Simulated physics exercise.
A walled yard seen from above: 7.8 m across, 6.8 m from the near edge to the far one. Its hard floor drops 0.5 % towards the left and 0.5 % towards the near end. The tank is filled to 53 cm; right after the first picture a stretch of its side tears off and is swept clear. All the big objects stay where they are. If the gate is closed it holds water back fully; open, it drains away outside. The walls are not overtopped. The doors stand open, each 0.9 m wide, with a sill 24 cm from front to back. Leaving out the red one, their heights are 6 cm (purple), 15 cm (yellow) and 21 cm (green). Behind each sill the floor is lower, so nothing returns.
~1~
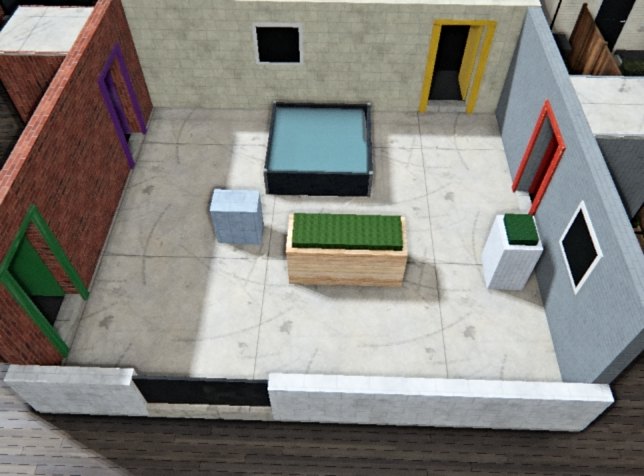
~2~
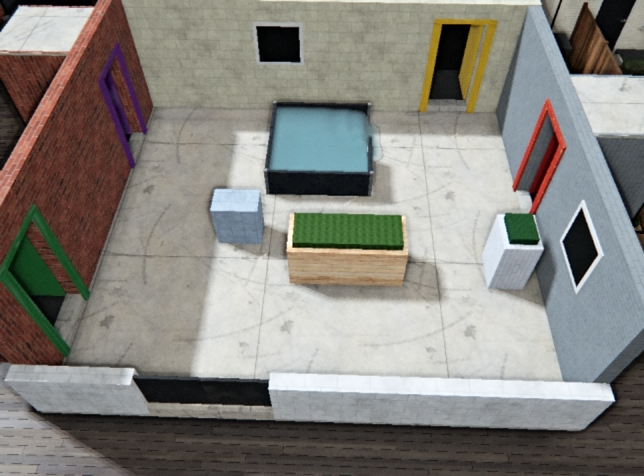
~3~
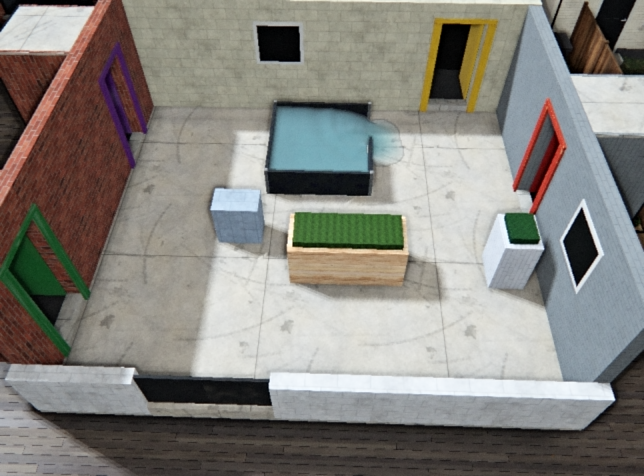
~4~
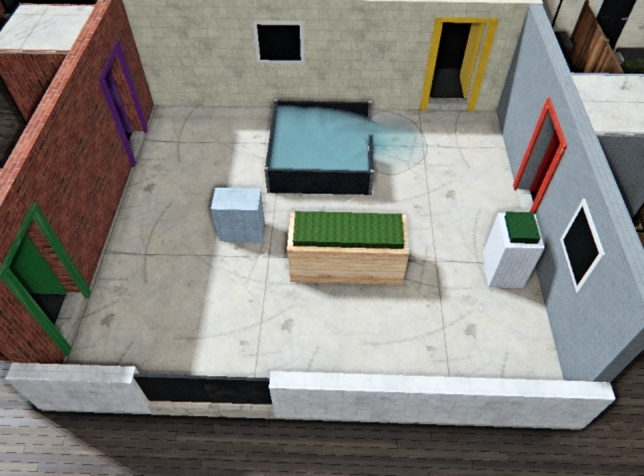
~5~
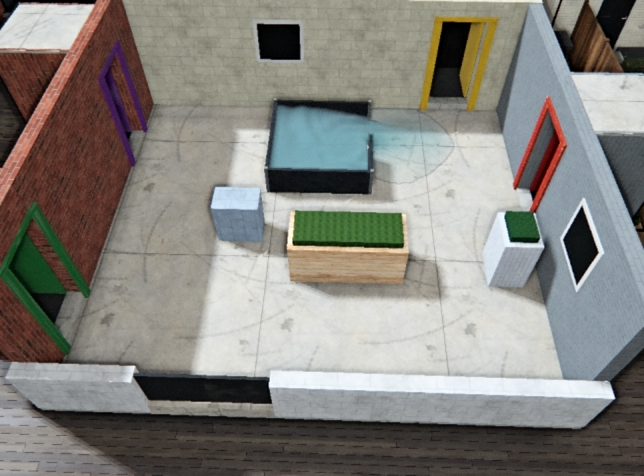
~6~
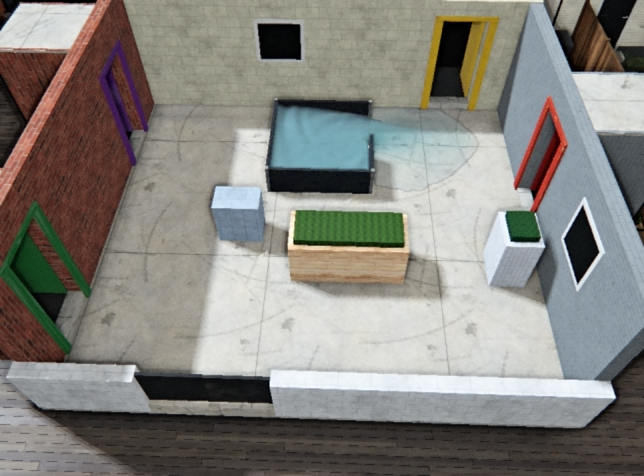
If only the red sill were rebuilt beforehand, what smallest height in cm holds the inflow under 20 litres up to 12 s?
Close to 8 cm is just enough.
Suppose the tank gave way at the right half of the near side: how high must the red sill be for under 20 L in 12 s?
Then roughly 9.5 cm.
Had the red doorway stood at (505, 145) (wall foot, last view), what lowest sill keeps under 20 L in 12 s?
About 20 cm.
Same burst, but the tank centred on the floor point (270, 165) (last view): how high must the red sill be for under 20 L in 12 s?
About 9.0 cm.
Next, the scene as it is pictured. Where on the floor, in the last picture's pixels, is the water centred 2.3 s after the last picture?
At about (394, 154).
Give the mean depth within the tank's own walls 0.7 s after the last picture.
Some 39 cm.
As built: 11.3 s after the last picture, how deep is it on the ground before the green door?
Roughly 7.5 cm deep.
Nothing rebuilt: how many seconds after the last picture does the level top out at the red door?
Around 2.0 s.
Then, 0.7 s after the last picture water covers 15 % of the floor, deepest (34 cm) near (496, 113); it has not reached the red door.
Then, 2.3 s after the last picture water covers 20 % of the floor, deepest (27 cm) near (457, 123); 12 cm at the red door, 11 litres in over its 6 cm sill.
Then, 11.3 s after the last picture water covers 85 % of the floor, deepest (10 cm) near (411, 261); 6 cm at the red door, 45 litres in over its 6 cm sill.
At the red door as built, the water peaked near 12 cm, 2.1 s after the last picture.
Run again over the same 12 s with other heights there, 38 litres in over 6.5 cm, 8 litres over 10 cm. The limit of 20 litres is kept from about 8 cm up.
